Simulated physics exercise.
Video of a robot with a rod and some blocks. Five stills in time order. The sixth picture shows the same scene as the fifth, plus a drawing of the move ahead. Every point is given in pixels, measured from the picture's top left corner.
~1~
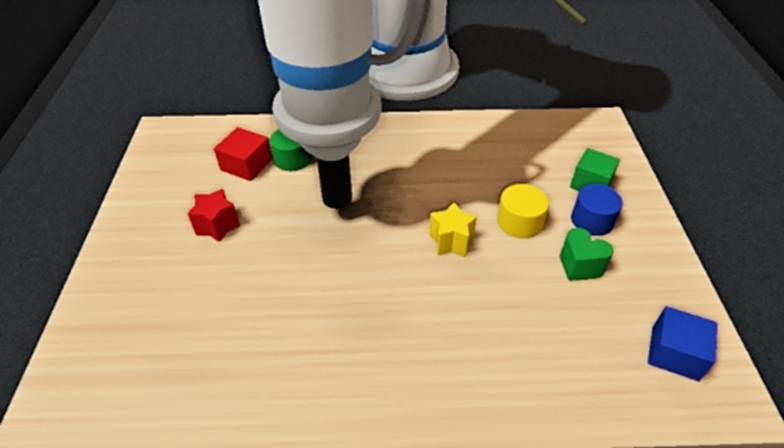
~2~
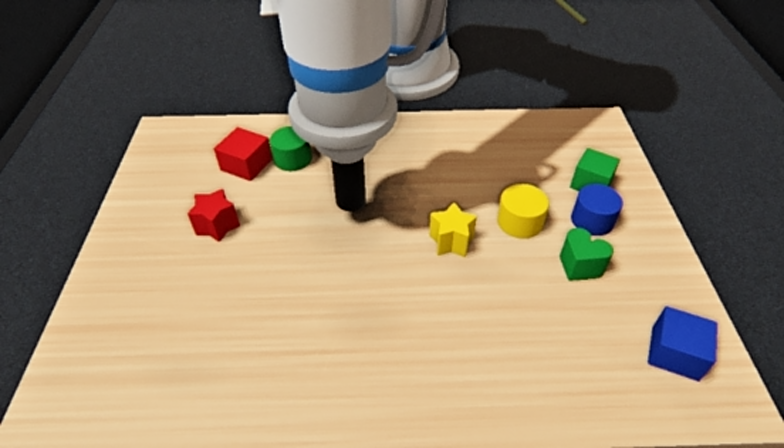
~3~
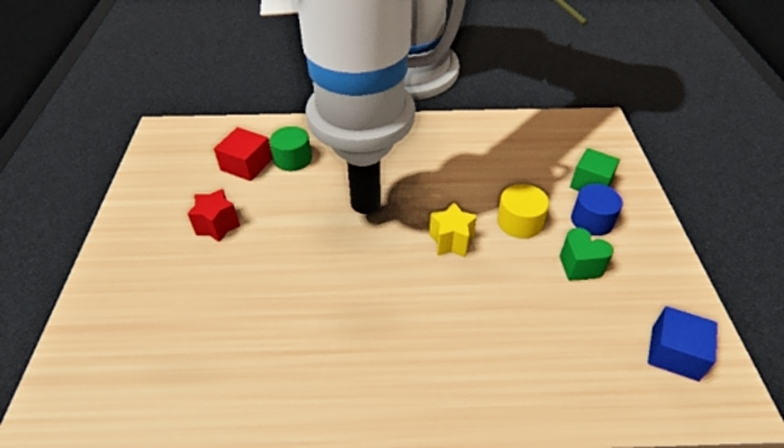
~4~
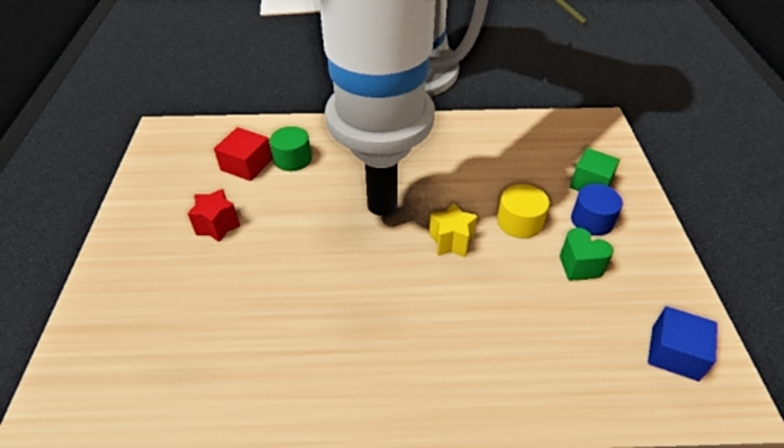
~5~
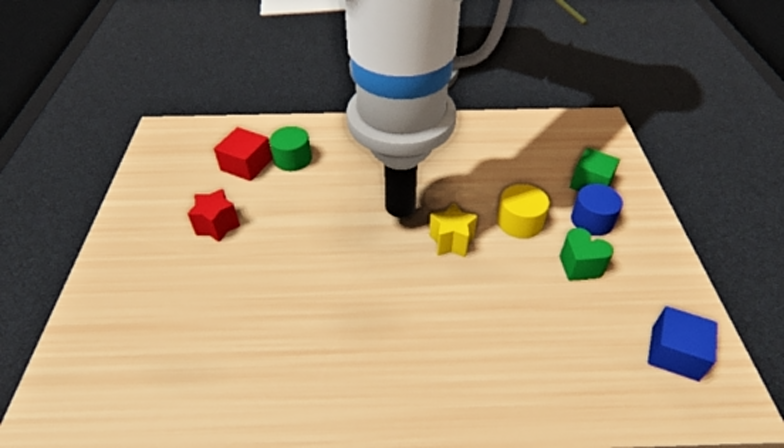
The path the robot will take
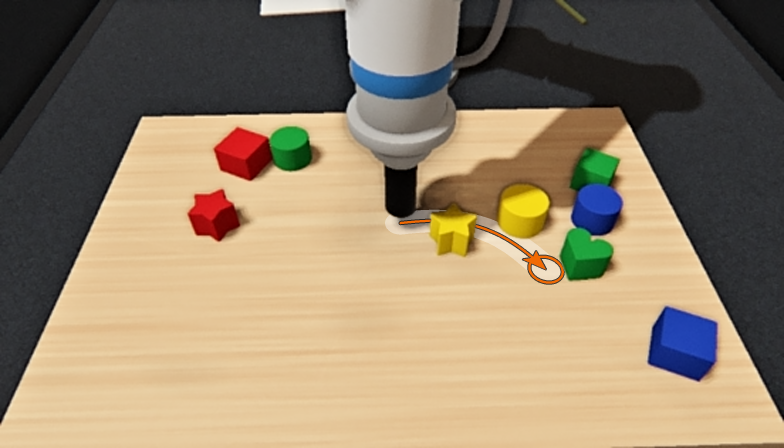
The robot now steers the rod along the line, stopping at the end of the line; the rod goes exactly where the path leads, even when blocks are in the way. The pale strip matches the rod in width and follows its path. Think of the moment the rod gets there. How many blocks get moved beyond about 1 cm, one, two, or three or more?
That push would leave two blocks displaced by more than about 1 cm.
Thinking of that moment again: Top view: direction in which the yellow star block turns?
The turn is clockwise.
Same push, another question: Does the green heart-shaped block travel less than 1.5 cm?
I expect so.
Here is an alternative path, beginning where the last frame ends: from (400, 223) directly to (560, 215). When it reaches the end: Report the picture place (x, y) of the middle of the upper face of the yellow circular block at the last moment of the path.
In the picture, it is at (603, 211).
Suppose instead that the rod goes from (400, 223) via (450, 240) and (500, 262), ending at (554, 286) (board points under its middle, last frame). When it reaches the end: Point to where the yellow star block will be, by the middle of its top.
Expect it around (596, 261).
The drawn path runs from (400, 223) through (453, 222) and (503, 237) to (546, 269).
On the path given first. One third of the way, rod (455, 206); yellow star block (461, 222), turned 25° clockwise.
Two thirds of the way, rod (507, 222); yellow star block (474, 227), turned 75° clockwise; yellow circular block (540, 200).
At the end, rod (551, 254); yellow star block (474, 227), turned 75° clockwise; yellow circular block (544, 201); green heart-shaped block not moved.
